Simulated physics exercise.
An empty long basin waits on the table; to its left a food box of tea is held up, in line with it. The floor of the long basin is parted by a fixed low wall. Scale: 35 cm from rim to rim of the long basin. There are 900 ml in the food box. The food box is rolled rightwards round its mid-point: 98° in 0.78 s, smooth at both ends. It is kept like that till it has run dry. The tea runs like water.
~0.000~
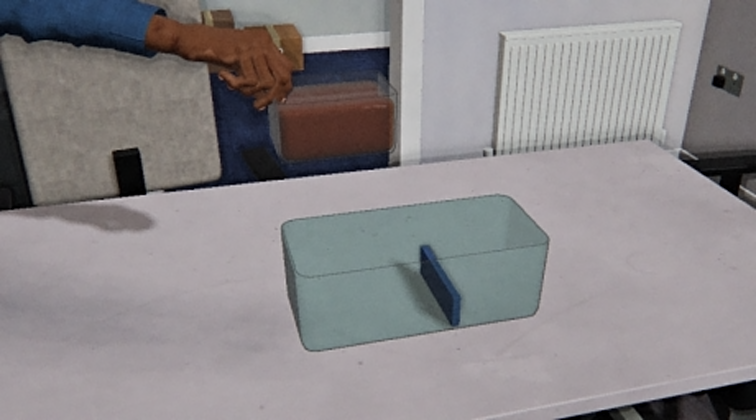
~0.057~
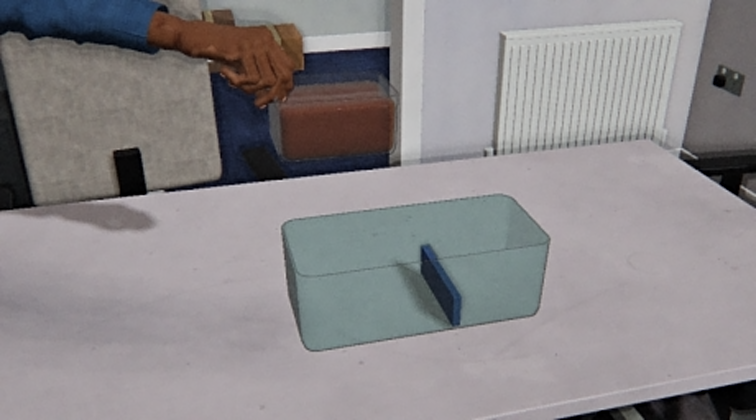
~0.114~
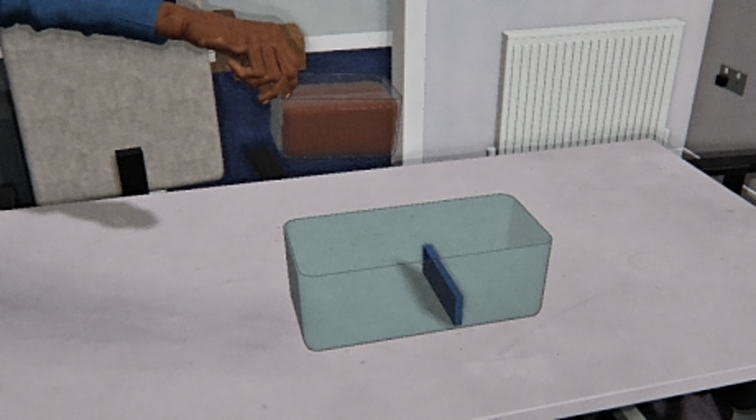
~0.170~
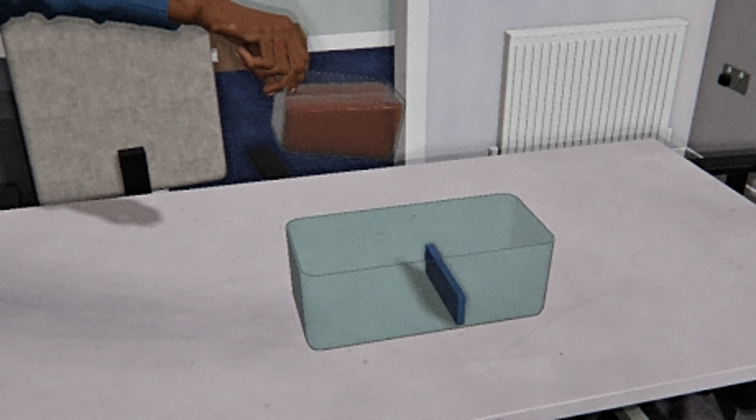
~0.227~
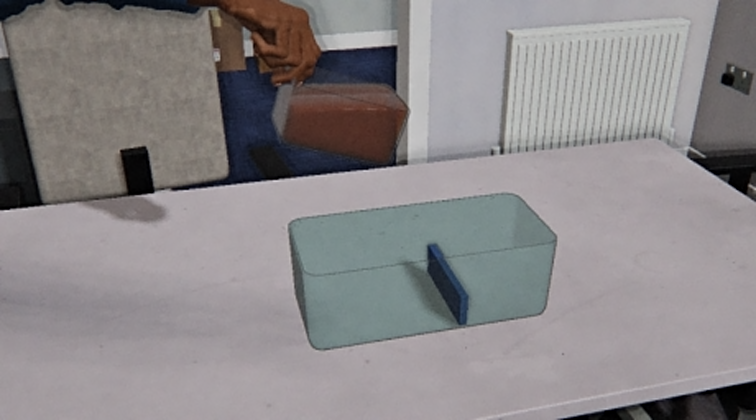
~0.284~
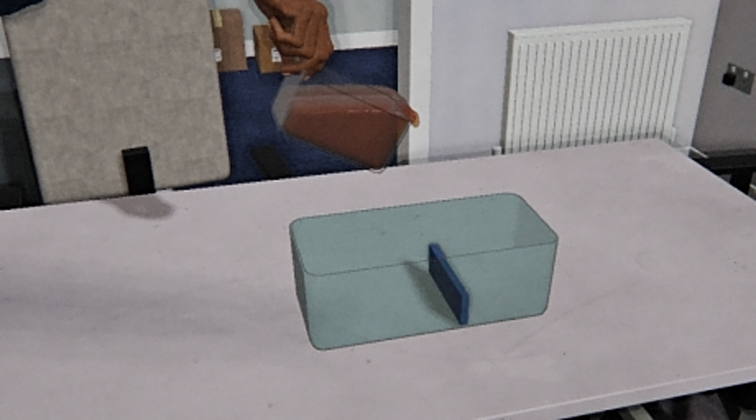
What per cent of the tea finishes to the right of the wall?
The far part has some 54 per cent.
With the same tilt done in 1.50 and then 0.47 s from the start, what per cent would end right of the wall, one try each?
In turn about 60 and 35 per cent.
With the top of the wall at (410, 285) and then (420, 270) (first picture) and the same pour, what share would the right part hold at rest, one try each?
First 70, then 70 per cent.
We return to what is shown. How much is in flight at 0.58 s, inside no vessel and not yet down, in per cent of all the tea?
Near 48 in a hundred.
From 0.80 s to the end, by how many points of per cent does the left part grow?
Some 18 per cent.
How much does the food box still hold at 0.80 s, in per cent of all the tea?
Some 9 per cent.
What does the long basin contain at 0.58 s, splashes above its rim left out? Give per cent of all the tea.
Near 22 in a hundred.
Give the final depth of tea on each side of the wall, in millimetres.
Left about 12 mm, right about 26 mm.
By 0.58 s the tilt is 83° and 30 per cent is still to pour, 3 is left of the wall and 19 right of it.
By 0.80 s the tilt is 98° and 9 per cent is still to pour, 25 is left of the wall and 56 right of it.
By 1.03 s the tilt is 98° and 2 per cent is still to pour, 37 is left of the wall and 54 right of it.
By 1.28 s the tilt is 98° and 0 per cent is still to pour, 41 is left of the wall and 54 right of it.
At rest 42 per cent lies left of the wall, 54 right of it and 4 outside.
